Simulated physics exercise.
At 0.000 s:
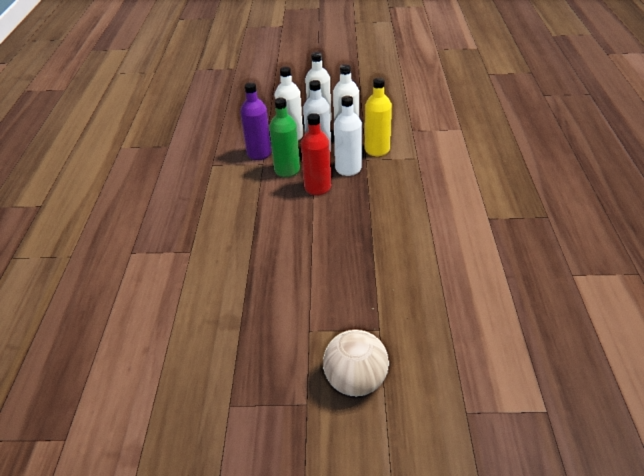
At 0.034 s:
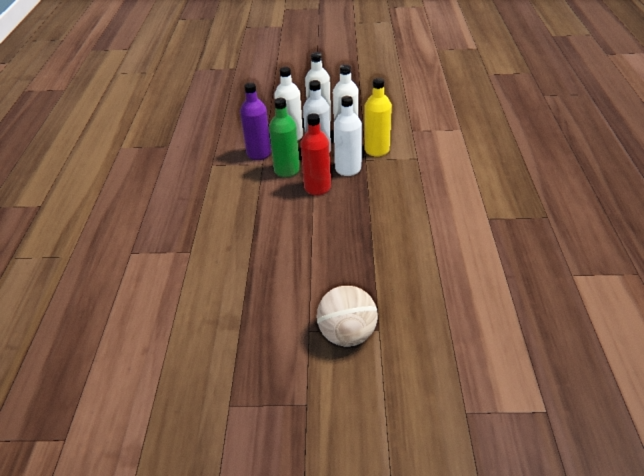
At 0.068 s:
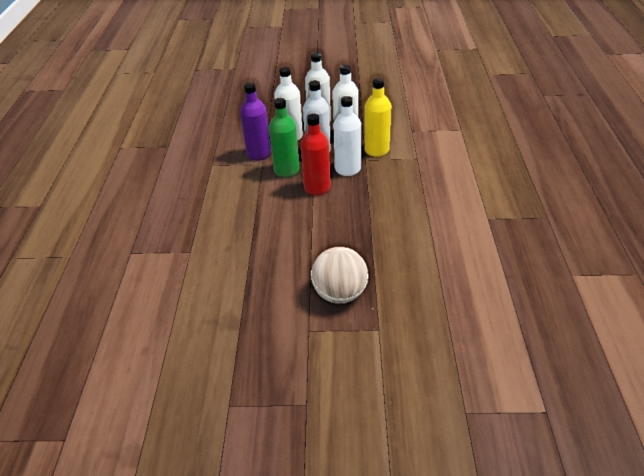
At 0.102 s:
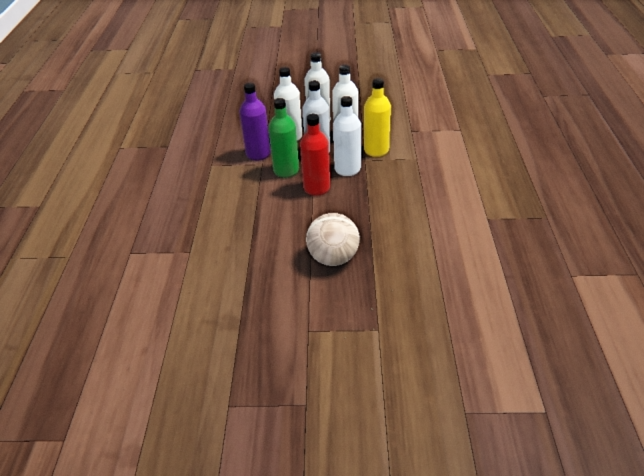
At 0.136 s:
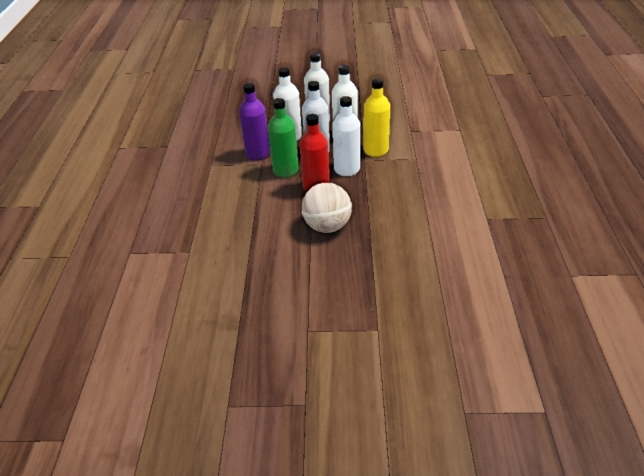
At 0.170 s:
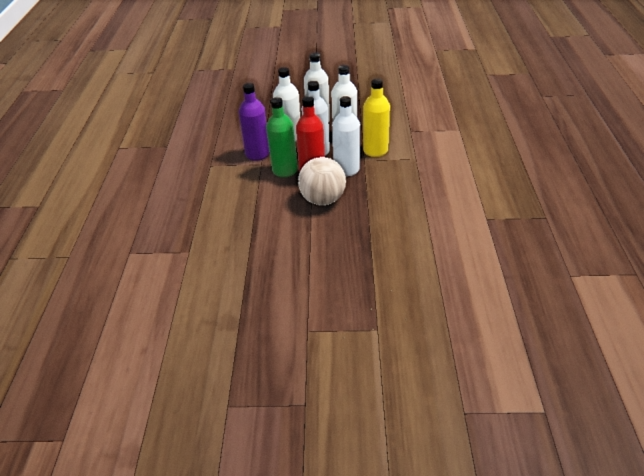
A pale wooden ball rolled across a plank floor toward a cluster of colored and white bottles with black caps, drifting slightly left, then reached the front and nudged the red bottle back.
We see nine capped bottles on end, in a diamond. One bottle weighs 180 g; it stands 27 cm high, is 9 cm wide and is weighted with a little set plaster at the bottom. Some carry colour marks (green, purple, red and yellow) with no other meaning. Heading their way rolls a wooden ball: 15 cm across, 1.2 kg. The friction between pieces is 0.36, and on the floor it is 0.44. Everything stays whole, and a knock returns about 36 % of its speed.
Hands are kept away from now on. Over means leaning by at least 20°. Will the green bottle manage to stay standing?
Yes.
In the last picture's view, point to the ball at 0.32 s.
My estimate is roughly (309, 116).
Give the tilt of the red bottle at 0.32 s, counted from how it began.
Angle from initial pose, roughly 80 deg - estimate.
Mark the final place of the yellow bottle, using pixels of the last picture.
Its centre finishes around pixel (422, 96) in the last picture.
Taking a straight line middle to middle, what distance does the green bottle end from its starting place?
Roughly 10 centimetres.
By 0.32 s, ball still moving; 3 of the 9 bottles over; green bottle tilted 15°; red bottle lying flat.
By 0.66 s, ball still moving; 4 of the 9 bottles over; green bottle moved 11 cm; red bottle lying flat.
When it is over (1.3 s), ball rolling away; 4 of the 9 bottles over; green bottle moved 11 cm; red bottle lying flat; purple bottle moved 48 mm. In pixels of the last frame, middles, green bottle near (259, 127).
